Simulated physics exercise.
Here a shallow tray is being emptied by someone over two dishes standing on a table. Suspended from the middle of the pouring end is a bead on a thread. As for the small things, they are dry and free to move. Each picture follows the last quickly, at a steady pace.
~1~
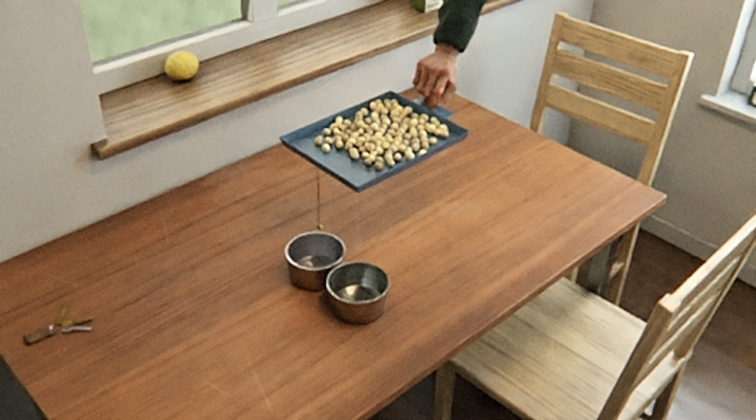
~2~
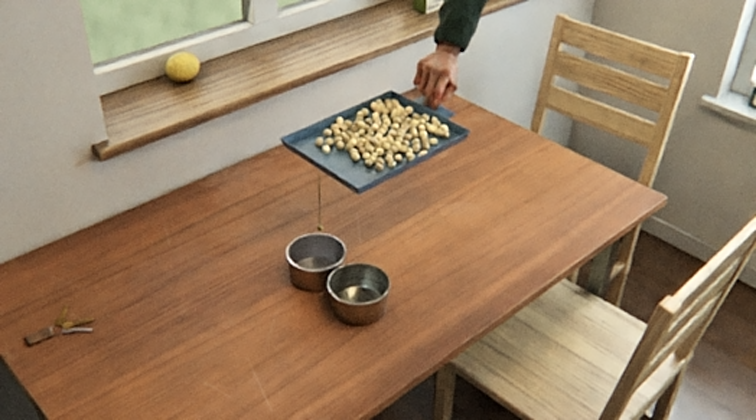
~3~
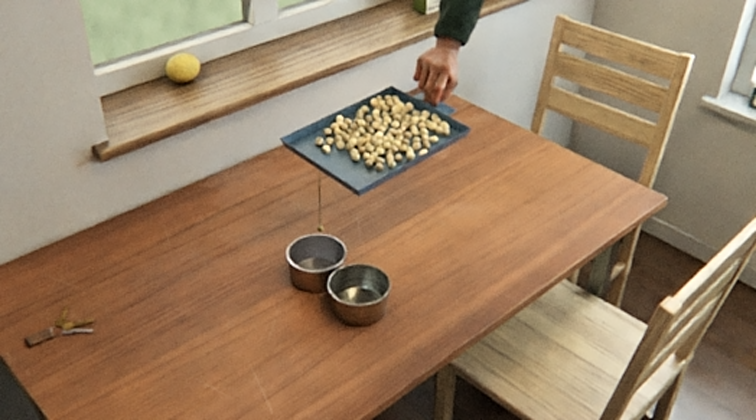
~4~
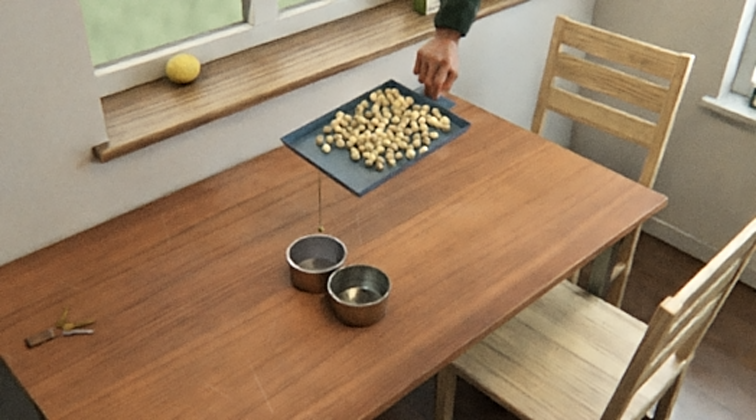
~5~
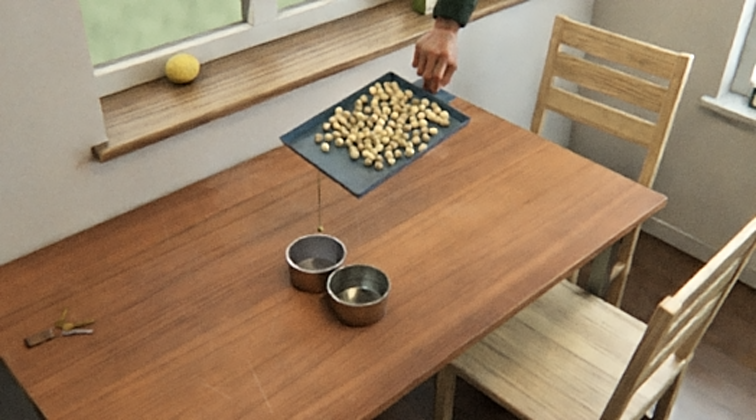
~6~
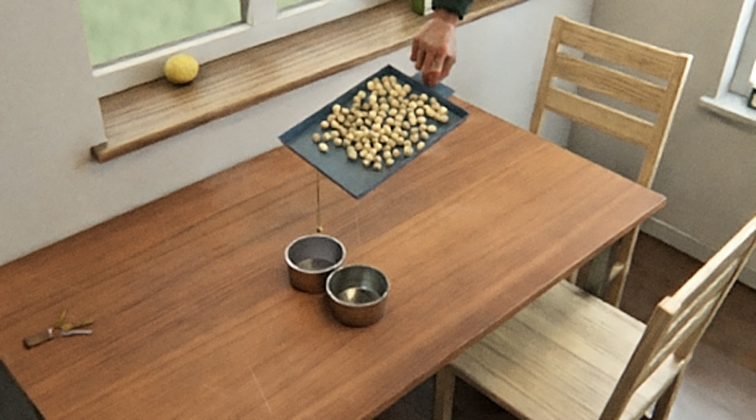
The video shows a hand holding a dark shallow tray of small, pale nuts above two metal dishes on a wooden table, a bead hanging on a thread beneath it, as the tray gradually tilts slightly toward its right corner.
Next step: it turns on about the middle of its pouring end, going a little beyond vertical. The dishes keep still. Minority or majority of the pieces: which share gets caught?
Majority.
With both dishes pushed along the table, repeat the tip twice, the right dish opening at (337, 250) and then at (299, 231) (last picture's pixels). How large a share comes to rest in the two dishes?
Roughly 40% first, roughly 0% second.
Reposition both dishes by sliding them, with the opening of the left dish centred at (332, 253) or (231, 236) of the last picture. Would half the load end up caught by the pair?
Well, in excess of half at the first spot and not up to half at the second.
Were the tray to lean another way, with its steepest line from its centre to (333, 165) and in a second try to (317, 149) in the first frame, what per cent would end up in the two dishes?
The first try yields 60 percent and the second 0 percent.
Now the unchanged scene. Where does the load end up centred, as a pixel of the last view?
I'd place the middle at about (346, 292).
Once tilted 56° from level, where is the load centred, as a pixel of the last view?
Around (350, 161).
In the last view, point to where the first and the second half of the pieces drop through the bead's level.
First around (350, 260), afterwards around (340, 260).
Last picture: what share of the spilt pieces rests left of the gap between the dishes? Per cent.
Near 30 per cent.
Soon after the last picture, tray tipped steeply; nearly all on the tray; a small part in the right dish; a stray few in the left dish; a small part in the air.
A little later, tray tipped right over; a small part on the tray; about a third in the right dish; about a quarter in the left dish; a small part outside both; about a quarter in the air.
Later still, tray tipped past a quarter turn; about half in the right dish; about a third in the left dish; about a quarter outside both.
At rest, tray tipped past a quarter turn; about half in the right dish; about a third in the left dish; about a quarter outside both.
